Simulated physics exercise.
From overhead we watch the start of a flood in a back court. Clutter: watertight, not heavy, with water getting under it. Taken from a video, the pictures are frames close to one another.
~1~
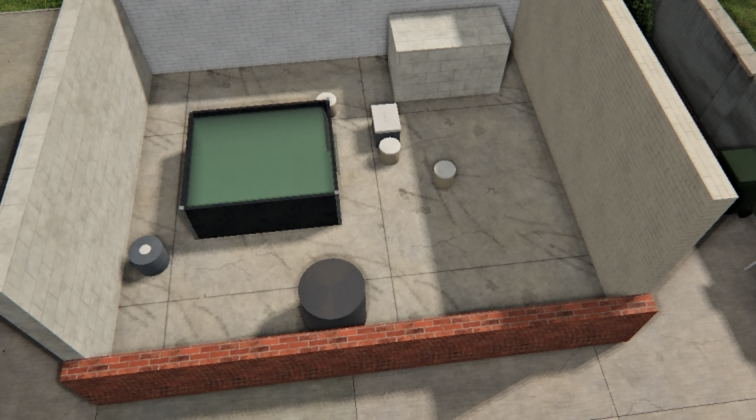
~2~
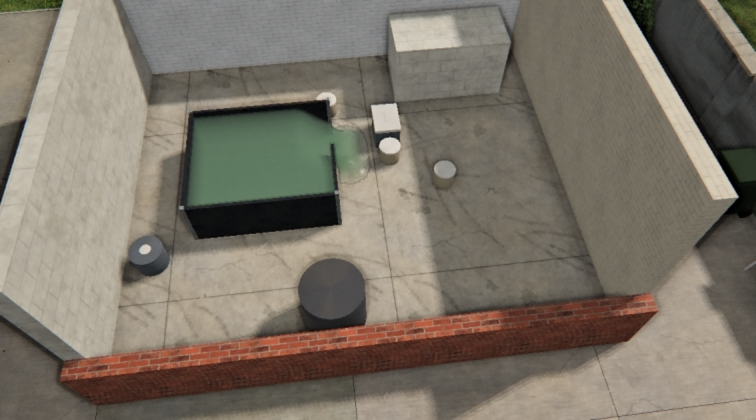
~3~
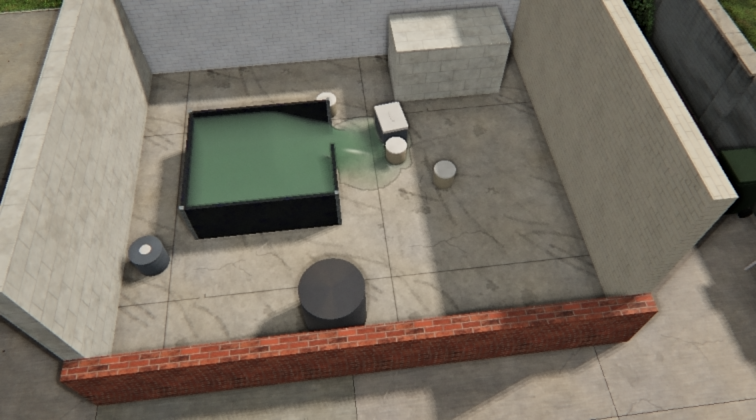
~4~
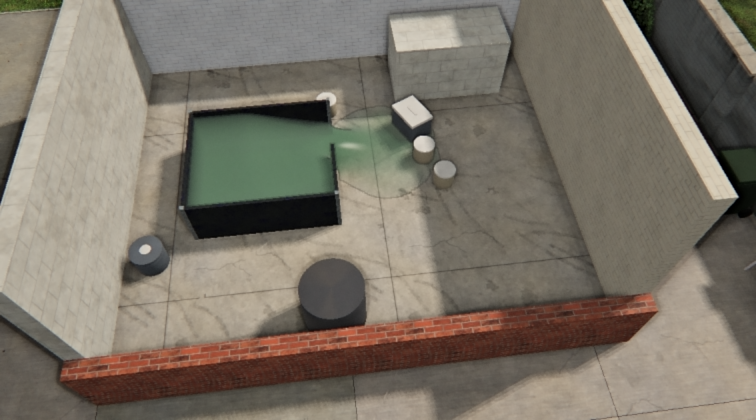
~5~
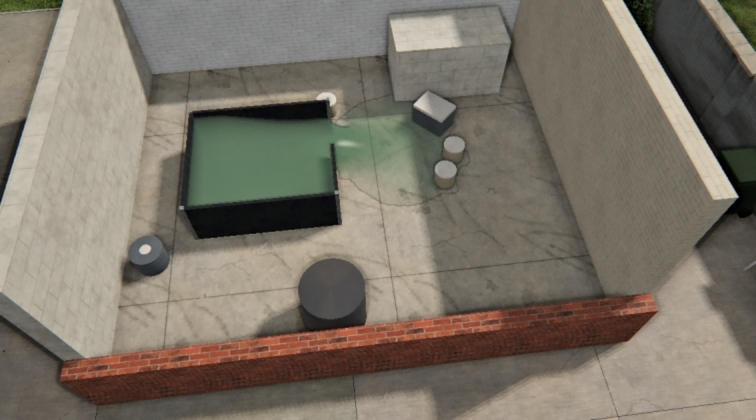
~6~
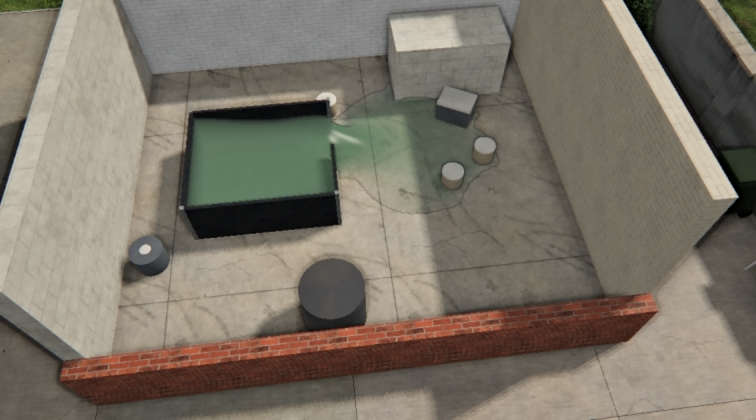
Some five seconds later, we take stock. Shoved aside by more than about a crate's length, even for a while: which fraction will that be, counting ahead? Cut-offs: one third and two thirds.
I expect the share pushed well aside to be a third to two thirds.
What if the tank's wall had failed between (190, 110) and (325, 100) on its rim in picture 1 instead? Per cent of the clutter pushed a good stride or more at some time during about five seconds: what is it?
That works out to about 100 per cent of them.
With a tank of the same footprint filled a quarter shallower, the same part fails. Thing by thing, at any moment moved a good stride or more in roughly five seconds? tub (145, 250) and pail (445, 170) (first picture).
First: Shy of that; second: At least that much.
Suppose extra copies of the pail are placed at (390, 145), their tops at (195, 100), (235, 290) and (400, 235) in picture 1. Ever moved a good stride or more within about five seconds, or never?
Results - 1: Doesn't go far; 2: Doesn't go far; 3: Doesn't go far.
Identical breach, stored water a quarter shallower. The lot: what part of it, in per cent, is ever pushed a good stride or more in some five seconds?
Roughly 60 per cent.
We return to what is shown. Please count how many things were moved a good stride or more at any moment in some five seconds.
I make it 3 in total.
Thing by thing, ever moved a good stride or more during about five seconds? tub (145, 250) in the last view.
My call: Under that.
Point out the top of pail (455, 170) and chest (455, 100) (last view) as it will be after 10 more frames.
(577, 259) and (520, 73).
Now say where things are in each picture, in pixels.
In the first frame, a pail at (390, 146) rests on the ground; a chest at (386, 117) rests on the ground; 0 of 5 have shifted.
In the second frame, a pail at (390, 146) rests on the ground; a chest at (386, 117) rests on the ground; 0 of 5 have shifted.
In the third frame, a pail at (396, 145), on the bottom, close to its start; a chest at (391, 116) rests on the ground, close to its start; 2 of 5 have shifted.
In the fourth frame, a pail at (424, 144), on the bottom, a stride from its start; a chest at (412, 111) rests on the ground, a stride from its start; 2 of 5 have shifted.
In the fifth frame, a pail at (454, 144), on the bottom, a stride from its start; a chest at (435, 105), on the bottom, a stride from its start; 2 of 5 have shifted.
In the sixth frame, a pail at (485, 145) rests on the ground, a stride from its start; a chest at (457, 99) rests on the ground, a stride from its start; 3 of 5 have shifted.
A moment on, 3 of 5 are well off their spots; 0 afloat.
Next, 3 of 5 are well off their spots; 2 afloat.
Later, 3 of 5 are well off their spots; 2 afloat.
In the end, 3 of 5 are well off their spots, and 3 have been at some point; 2 afloat.
